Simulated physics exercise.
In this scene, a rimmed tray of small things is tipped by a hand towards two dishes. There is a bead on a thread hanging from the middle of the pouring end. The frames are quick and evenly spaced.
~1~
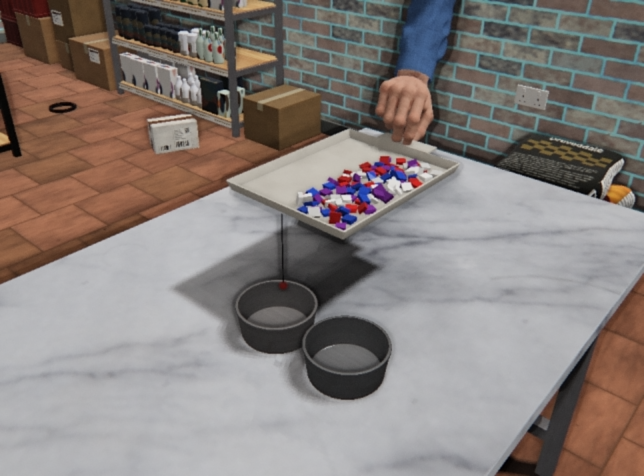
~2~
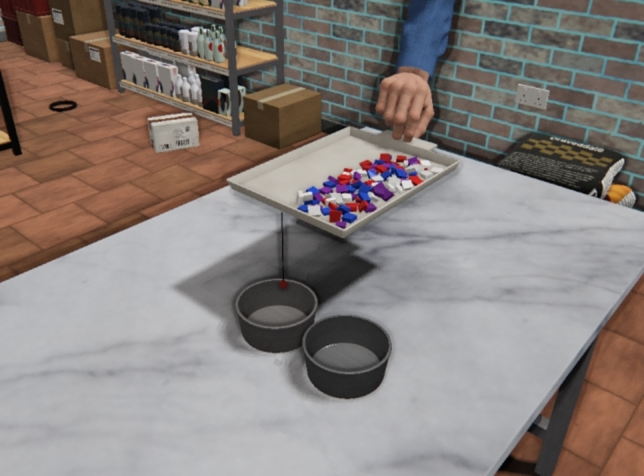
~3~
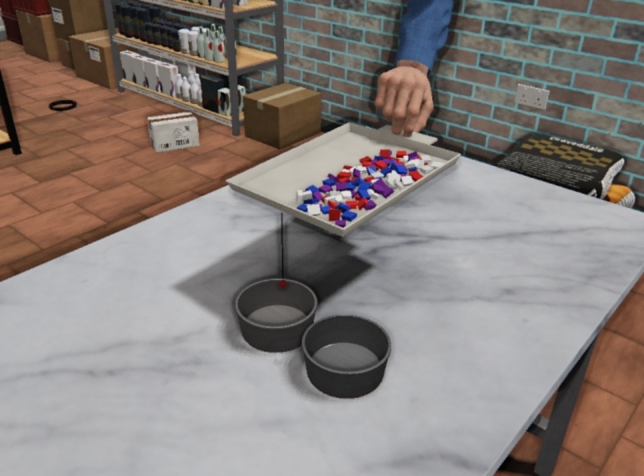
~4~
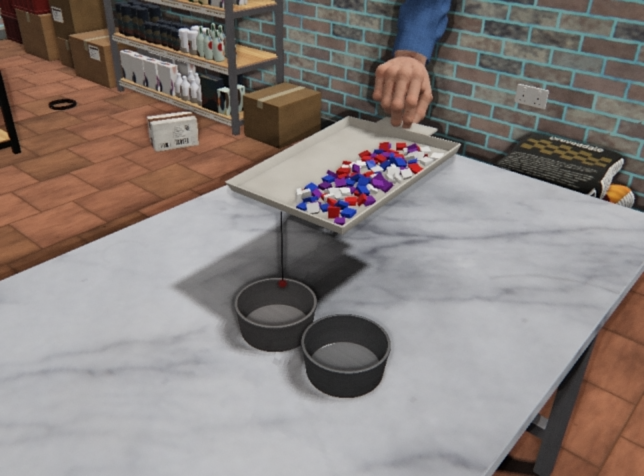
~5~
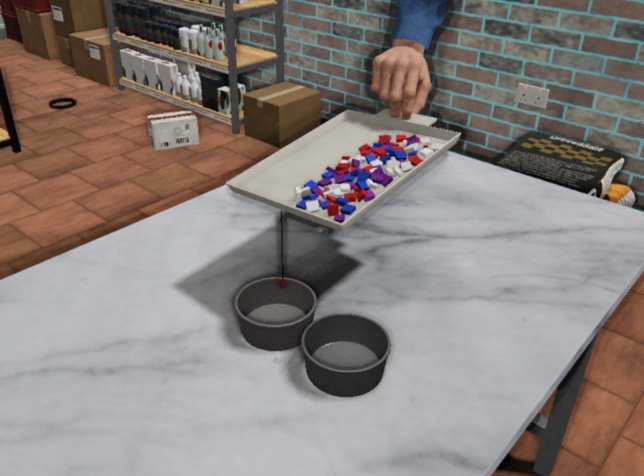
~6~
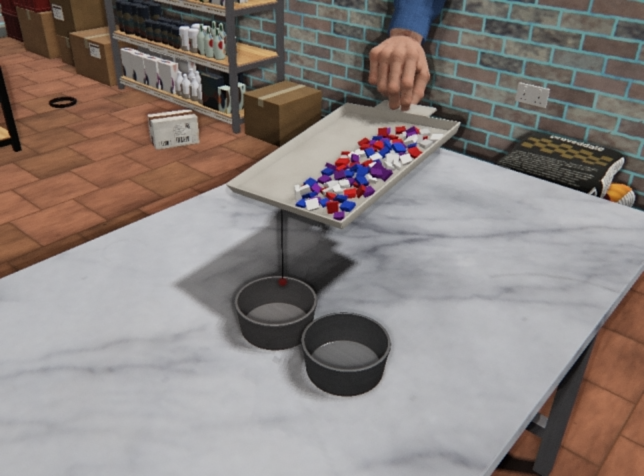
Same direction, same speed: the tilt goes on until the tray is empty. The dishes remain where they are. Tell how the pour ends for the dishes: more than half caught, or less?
Minority caught.
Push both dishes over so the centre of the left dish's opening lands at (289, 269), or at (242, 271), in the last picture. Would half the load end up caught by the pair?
At place one not up to half; at place two in excess of half.
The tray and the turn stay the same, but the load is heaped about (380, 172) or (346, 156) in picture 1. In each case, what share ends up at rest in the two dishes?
The first start yields 10 per cent, the second 0 per cent.
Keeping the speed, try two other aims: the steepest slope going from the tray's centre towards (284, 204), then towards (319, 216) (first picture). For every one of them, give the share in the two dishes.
First case around 50 per cent, second case 80 per cent.
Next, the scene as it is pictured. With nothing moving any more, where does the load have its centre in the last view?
Somewhere close to (232, 297) in the last picture.
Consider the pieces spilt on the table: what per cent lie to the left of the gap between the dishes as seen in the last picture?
100 %, roughly.
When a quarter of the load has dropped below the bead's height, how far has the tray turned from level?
It is at around 70 degrees by then.
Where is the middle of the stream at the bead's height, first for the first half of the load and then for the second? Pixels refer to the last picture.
First roughly (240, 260), then roughly (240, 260).
Shortly afterwards, tray tipped steeply; all but a few on the tray; a little in the air.
Next, tray tipped right over; near a quarter on the tray; near a quarter in the left dish; near half outside both; a little in the air.
Some moments later, tray tipped past a quarter turn; near a quarter in the left dish; the bulk outside both.
In the end, tray tipped past a quarter turn; none at all in the right dish; near a quarter in the left dish; the bulk outside both.
